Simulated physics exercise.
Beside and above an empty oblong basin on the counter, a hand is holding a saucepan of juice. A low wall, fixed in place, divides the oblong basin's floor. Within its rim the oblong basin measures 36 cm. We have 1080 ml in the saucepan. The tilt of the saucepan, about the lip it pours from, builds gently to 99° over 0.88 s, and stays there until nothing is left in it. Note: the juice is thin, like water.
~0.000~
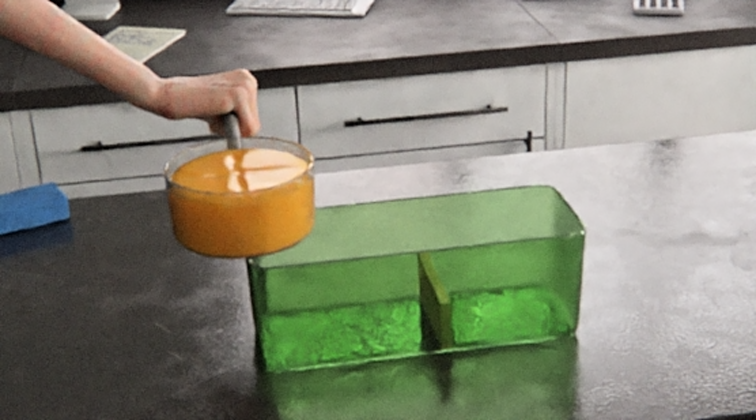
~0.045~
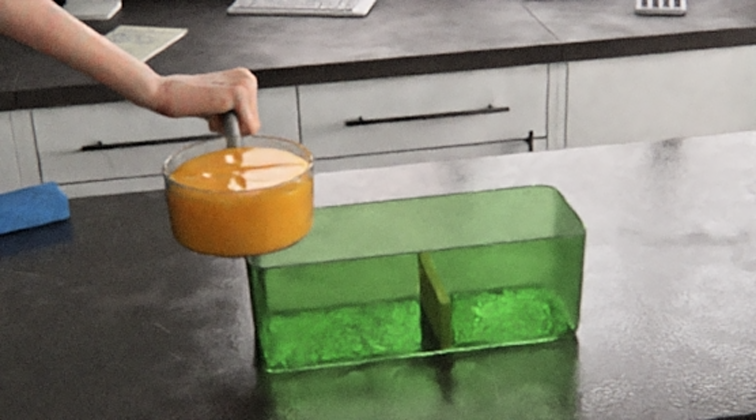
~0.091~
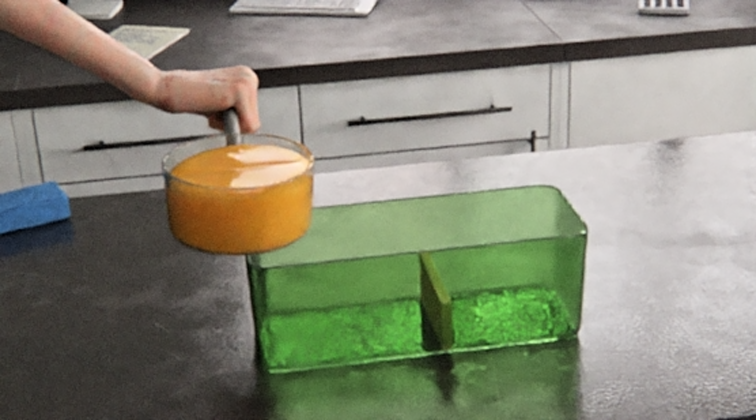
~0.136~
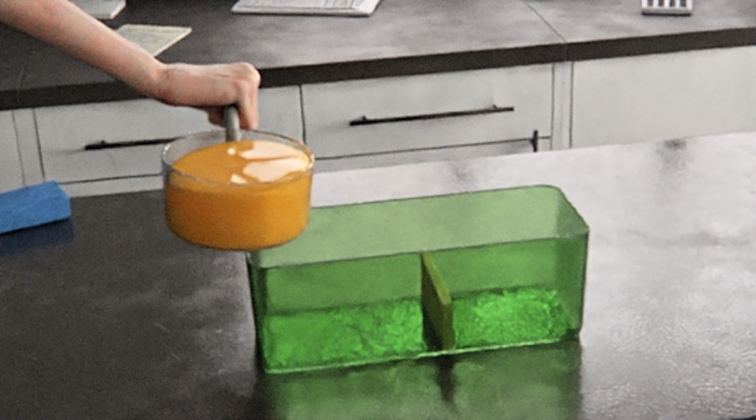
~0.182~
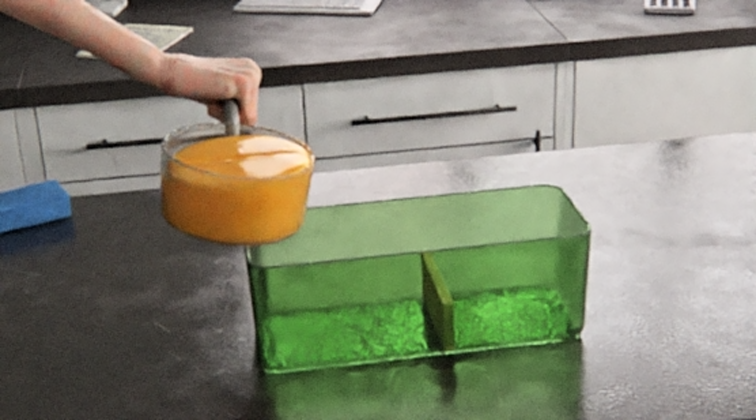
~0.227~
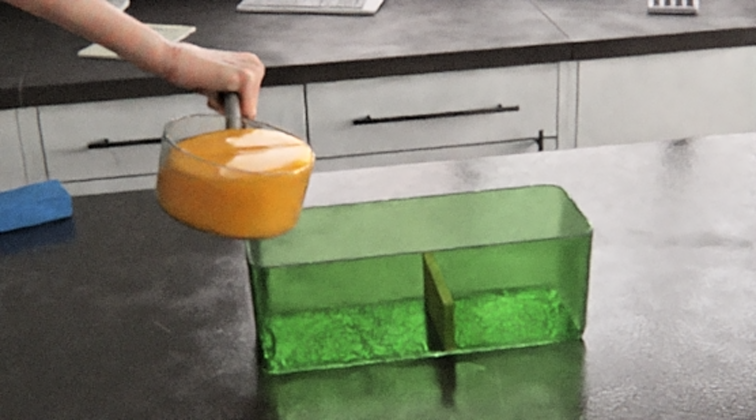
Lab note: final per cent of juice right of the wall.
Approx. 32 %.
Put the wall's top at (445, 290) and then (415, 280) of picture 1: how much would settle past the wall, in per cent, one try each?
Respectively close to 30 and 55 %.
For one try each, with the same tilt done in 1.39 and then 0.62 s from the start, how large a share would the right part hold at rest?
Try 1: 15 %; try 2: 35 %.
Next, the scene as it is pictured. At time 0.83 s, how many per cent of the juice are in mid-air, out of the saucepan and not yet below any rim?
14 per cent, roughly.
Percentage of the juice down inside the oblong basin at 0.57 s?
Near 10 in a hundred.
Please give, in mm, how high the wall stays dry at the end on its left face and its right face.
Left about 28 mm, while the right is about 38 mm.
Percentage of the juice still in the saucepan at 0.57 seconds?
About 56 percent.
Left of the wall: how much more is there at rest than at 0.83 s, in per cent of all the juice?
Near 20 percent, give or take.
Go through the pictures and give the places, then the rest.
It leans 0°; its right rim is at (312, 159); the juice meets the walls at (168, 179) and (310, 166); the oblong basin's rim runs from (246, 243) to (570, 209); the wall's top is at (434, 278), in the first frame.
It leans 1°; its right rim is at (312, 158); the juice meets the walls at (167, 179) and (309, 164), in the second frame.
It leans 3°; its right rim is at (312, 158); the juice meets the walls at (167, 177) and (310, 162), in the third frame.
It leans 6°; its right rim is at (312, 158); the juice meets the walls at (166, 173) and (309, 158), in the fourth frame.
It leans 10°; its right rim is at (312, 157); the juice meets the walls at (164, 167) and (310, 153), in the fifth frame.
It leans 15°; its right rim is at (313, 157); the juice meets the walls at (162, 158) and (309, 149); 1 per cent is over the edge, in the sixth frame.
Then, 0.57 s in, the tilt is 72° and 55 per cent is still to pour, 10 is left of the wall and 0 right of it.
Then, 0.83 s in, the tilt is 98° and 10 per cent is still to pour, 47 is left of the wall and 30 right of it.
Then, 1.09 s in, the tilt is 99° and 1 per cent is still to pour, 64 is left of the wall and 31 right of it.
Then, 1.38 s in, the tilt is 99° and 0 per cent is still to pour, 67 is left of the wall and 32 right of it.
Finally, 67 per cent lies left of the wall, 32 right of it and 1 outside.
